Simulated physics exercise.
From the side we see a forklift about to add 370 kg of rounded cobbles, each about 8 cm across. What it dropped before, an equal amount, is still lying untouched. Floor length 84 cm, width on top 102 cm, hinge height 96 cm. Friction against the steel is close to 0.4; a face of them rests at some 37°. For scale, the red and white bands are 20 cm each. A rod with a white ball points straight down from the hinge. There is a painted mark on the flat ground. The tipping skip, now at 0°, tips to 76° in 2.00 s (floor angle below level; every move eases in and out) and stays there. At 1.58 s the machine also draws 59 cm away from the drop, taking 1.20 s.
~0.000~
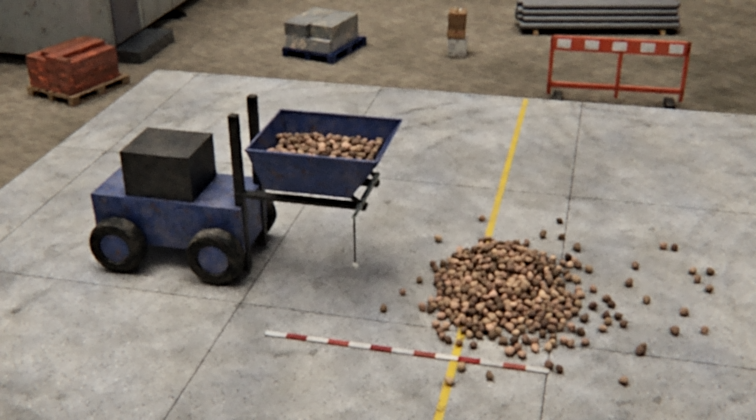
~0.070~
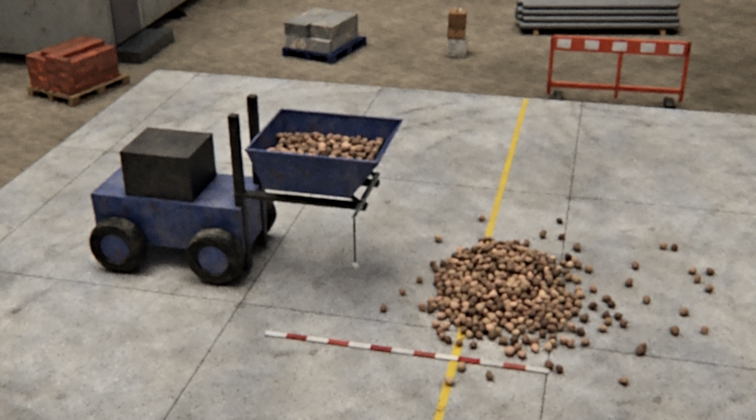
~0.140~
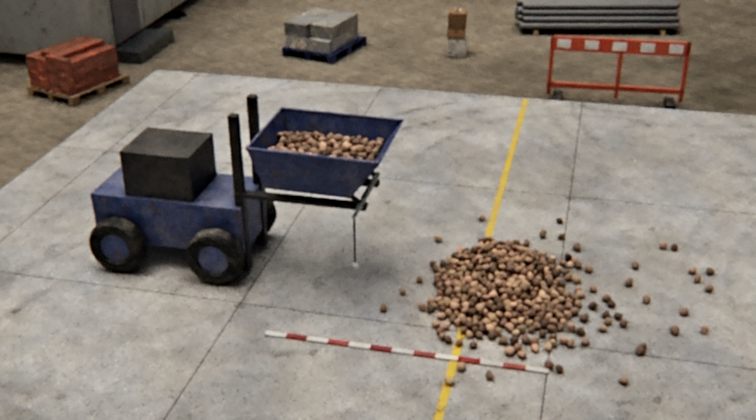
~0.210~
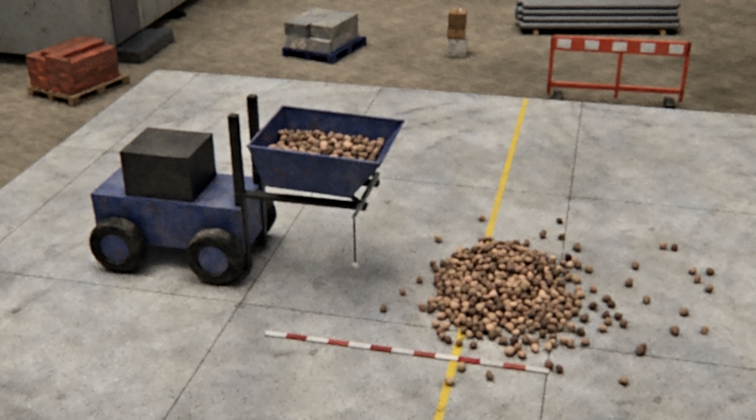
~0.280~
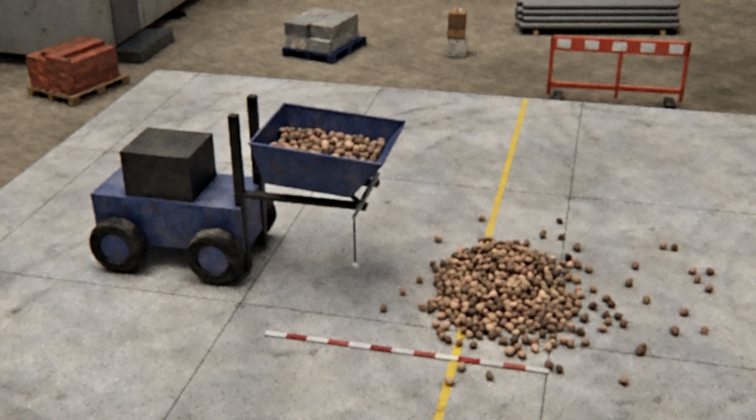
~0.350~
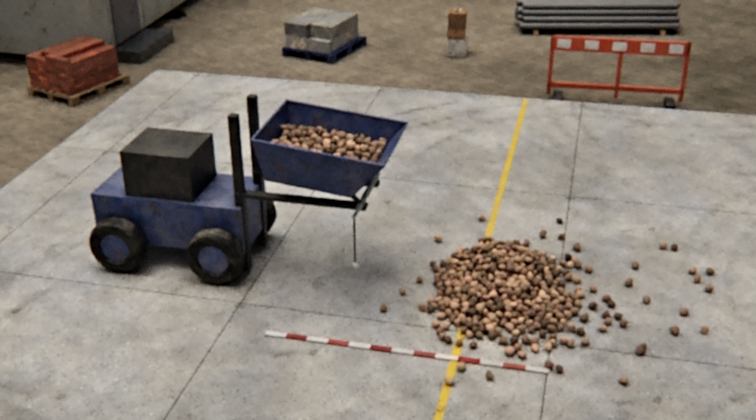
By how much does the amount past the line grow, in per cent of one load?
Some 20 per cent is added.
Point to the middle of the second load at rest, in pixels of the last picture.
Their middle is at about (439, 274).
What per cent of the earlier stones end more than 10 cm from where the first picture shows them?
Roughly 5 per cent of them.
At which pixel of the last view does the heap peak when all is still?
Near (474, 263).
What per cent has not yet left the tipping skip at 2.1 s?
Roughly 40 per cent is still inside.
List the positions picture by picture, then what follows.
The first frame shows lip at (378, 163), floor tilted 0°, highest stones at (335, 144). The earlier load is highest near (487, 274), 20 cm above ground level, 24 % short of the line, 76 % past the line.
In the second frame, the tipping skip is at 0°, its lip at (378, 163); the top of the load is at (331, 144); the stones move at 0.1 m/s on average.
The third frame shows lip at (379, 163), floor tilted 1°, highest stones at (326, 143); the stones move at 0.2 m/s on average.
In the fourth frame, the tipping skip is at 2°, its lip at (380, 164); the top of the load is at (316, 141); the stones move at 0.2 m/s on average.
The fifth frame shows lip at (382, 165), floor tilted 4°, highest stones at (307, 137); the stones move at 0.3 m/s on average.
The sixth frame shows lip at (384, 166), floor tilted 6°, highest stones at (305, 134); the stones move at 0.3 m/s on average.
After 1.5 s the floor is at 64°; in per cent of one load, 100 in the tipping skip, 24 short of the line, 76 past the line; the foremost stones are at (694, 289).
After 2.1 s the floor is at 76°; in per cent of one load, 40 in the tipping skip, 74 short of the line, 86 past the line; the foremost stones are at (694, 289).
After 3.2 s the floor is at 76°; in per cent of one load, 0 in the tipping skip, 103 short of the line, 96 past the line; the foremost stones are at (694, 289).
After 5.7 s the floor is at 76°; in per cent of one load, 0 in the tipping skip, 104 short of the line, 96 past the line; the foremost stones are at (694, 289). Net gain past the line, 20.
